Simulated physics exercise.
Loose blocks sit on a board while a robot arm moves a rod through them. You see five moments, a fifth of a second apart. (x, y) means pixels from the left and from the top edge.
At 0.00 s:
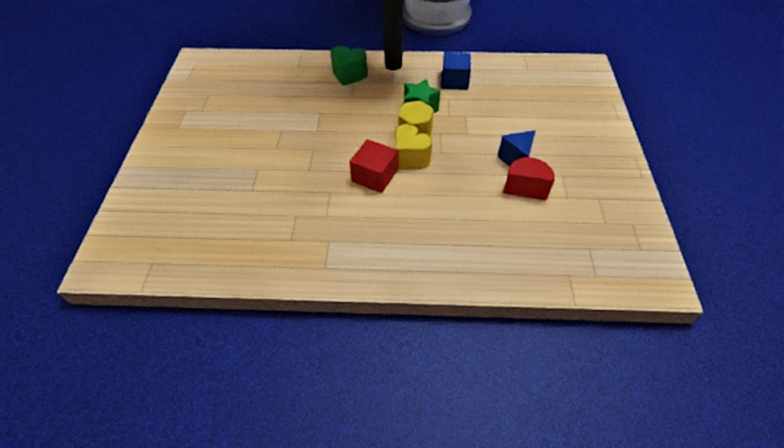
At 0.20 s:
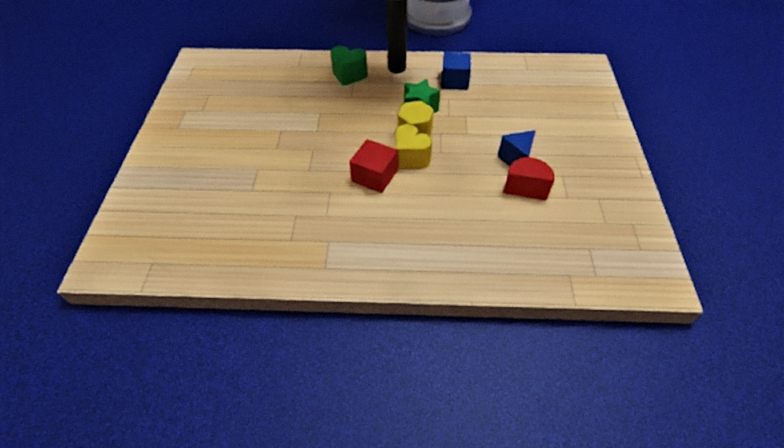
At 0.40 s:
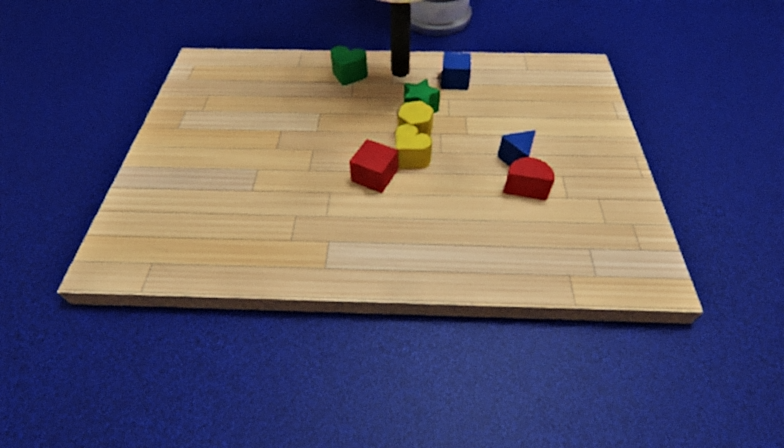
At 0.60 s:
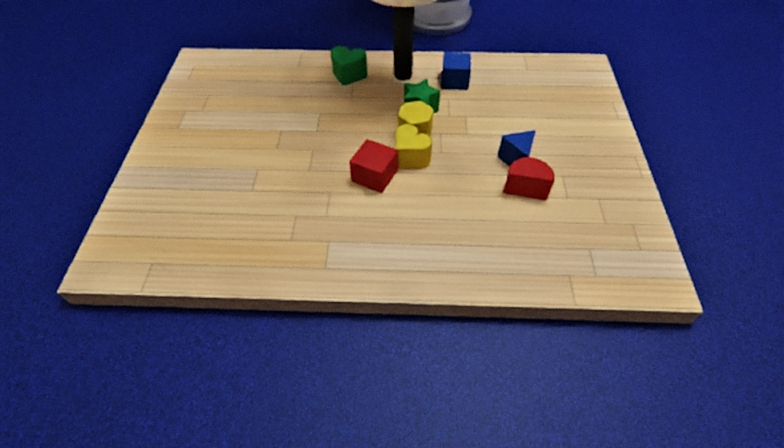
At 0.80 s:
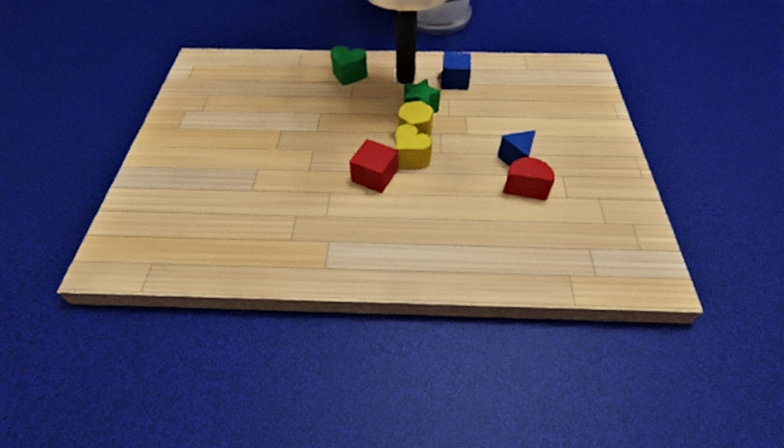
Black rod on a robot arm inching forward and slightly right near a green star block, while all the coloured blocks stay still.
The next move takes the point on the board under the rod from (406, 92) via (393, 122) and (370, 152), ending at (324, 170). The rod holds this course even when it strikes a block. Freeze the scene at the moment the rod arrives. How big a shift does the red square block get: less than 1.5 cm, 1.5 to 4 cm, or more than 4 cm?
My prediction: Under 1.5 cm.
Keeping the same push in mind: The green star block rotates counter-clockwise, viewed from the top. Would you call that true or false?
My answer: True.
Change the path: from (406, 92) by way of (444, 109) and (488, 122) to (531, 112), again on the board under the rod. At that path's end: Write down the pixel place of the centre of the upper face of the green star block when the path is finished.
The middle of the upper face of the green star block will lie at about (450, 107) in the picture.
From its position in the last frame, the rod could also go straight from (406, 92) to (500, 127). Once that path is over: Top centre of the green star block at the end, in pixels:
My best guess is (449, 104).
What follows on the original path. One third of the way, rod at (393, 110); yellow heart-shaped block at (416, 144), turned 20° clockwise; yellow six-sided block at (432, 121); green star block at (416, 98), turned 75° anticlockwise.
Two thirds of the way, rod at (369, 140); yellow heart-shaped block at (416, 144), turned 20° clockwise; yellow six-sided block at (432, 121); green star block at (416, 98), turned 80° anticlockwise.
At the end, rod at (322, 159); red square block at (368, 161), turned 25° anticlockwise; yellow heart-shaped block at (416, 144), turned 20° clockwise; yellow six-sided block at (432, 121); green star block at (416, 98), turned 80° anticlockwise.
